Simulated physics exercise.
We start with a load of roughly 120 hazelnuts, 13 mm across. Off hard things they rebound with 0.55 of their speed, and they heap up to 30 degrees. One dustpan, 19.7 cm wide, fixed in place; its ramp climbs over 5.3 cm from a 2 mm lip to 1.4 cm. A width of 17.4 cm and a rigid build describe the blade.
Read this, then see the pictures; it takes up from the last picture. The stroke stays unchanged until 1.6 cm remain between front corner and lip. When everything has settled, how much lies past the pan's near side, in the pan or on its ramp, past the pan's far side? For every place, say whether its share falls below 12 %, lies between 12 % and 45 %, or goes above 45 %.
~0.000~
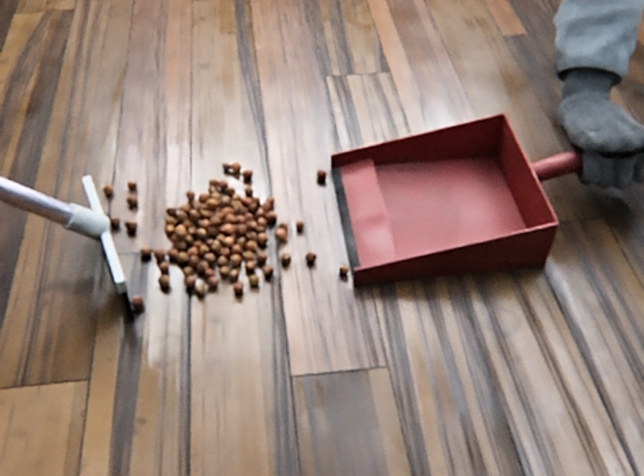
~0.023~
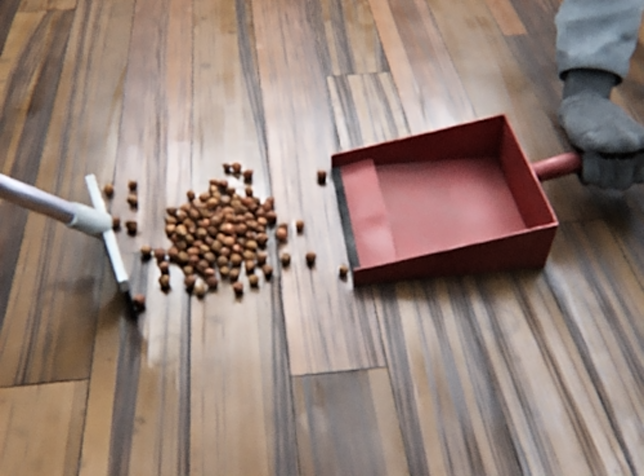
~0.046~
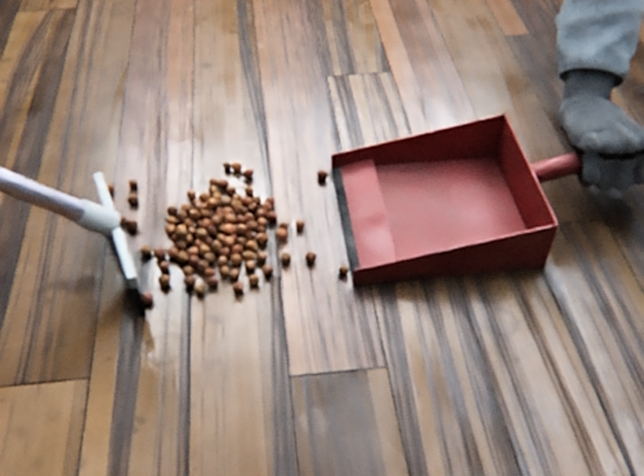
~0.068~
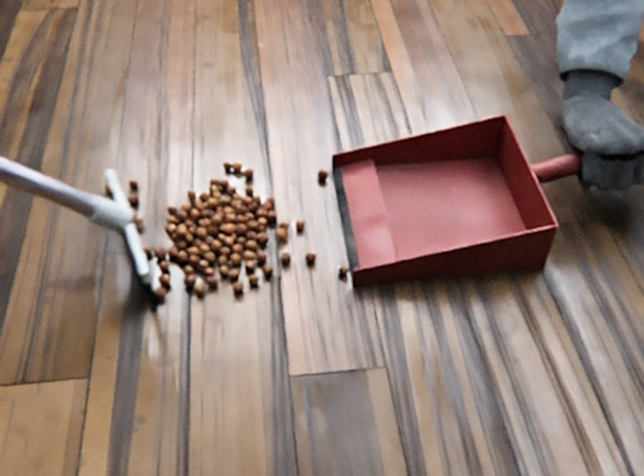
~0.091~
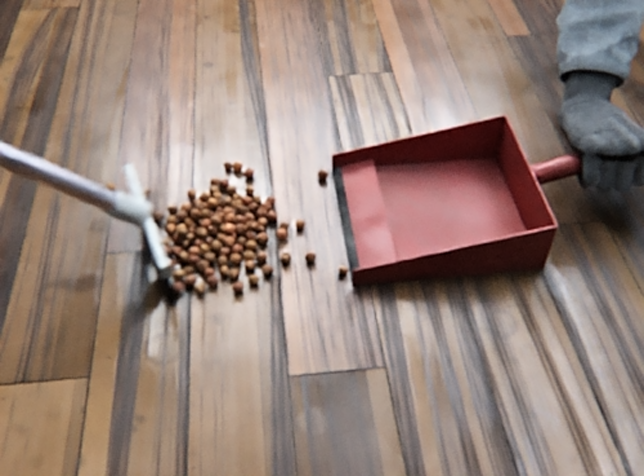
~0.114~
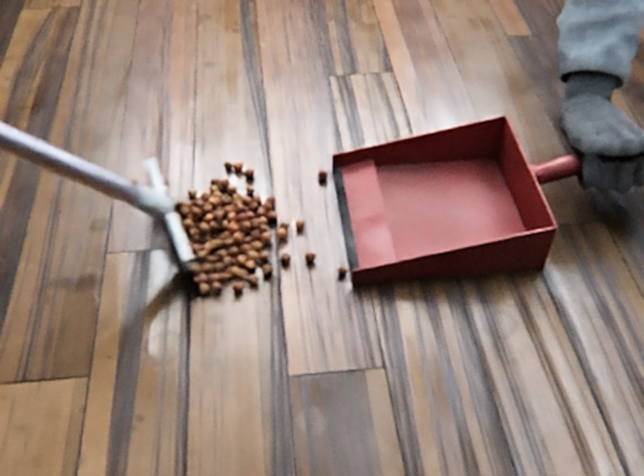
One by one: Near side: A minor share, pan: An intermediate share, far side: An intermediate share.
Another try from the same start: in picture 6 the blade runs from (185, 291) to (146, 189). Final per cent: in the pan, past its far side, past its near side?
That ends as pan 15, far 15, and near 10.
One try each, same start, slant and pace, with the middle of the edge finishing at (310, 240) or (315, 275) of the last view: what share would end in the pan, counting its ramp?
About 35 and 25 per cent.
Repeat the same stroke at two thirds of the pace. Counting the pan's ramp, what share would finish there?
Then around 30 per cent.
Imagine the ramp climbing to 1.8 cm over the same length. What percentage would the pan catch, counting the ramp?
That change would give about 35 per cent.
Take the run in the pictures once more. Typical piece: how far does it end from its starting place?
It works out to some 18 cm.
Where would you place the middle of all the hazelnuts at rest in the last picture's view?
(347, 189) or so.
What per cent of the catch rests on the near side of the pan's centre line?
Around 30 percent.
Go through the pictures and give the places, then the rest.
The first picture shows blade from (122, 286) to (89, 186), moved 0.0 cm, 0 of the pieces shifted so far; middle of the pieces at (221, 230); pan at (446, 213).
The second picture shows blade from (125, 285) to (92, 185), moved 0.3 cm, 0 of the pieces shifted so far; middle of the pieces at (221, 229).
The third picture shows blade from (133, 282) to (100, 183), moved 1.2 cm, 2 of the pieces shifted so far; middle of the pieces at (221, 229).
The fourth picture shows blade from (147, 278) to (113, 179), moved 2.5 cm, 3 of the pieces shifted so far; middle of the pieces at (222, 229).
The fifth picture shows blade from (166, 272) to (130, 174), moved 4.6 cm, 9 of the pieces shifted so far; middle of the pieces at (222, 229).
The sixth picture shows blade from (189, 264) to (151, 169), moved 7.1 cm, 62 of the pieces shifted so far; middle of the pieces at (224, 226); pan at (446, 215). The blade's pace is about 1.10 m/s, heading 17 degrees away from the viewer's side.
After 0.20 s, middle of the blade 11 cm from the lip; 0 % over the lip, far side 10 %, near side 5 %.
Then, at 0.26 s, middle of the blade 6 cm from the lip; 15 % over the lip, far side 20 %, near side 5 %.
After 0.46 s, middle of the blade 4 cm from the lip; 45 % over the lip, far side 25 %, near side 5 %.
At rest (1.5 s), near side 5 %, pan 35 %, far side 25 %, in front of the lip or behind the blade 30 %.
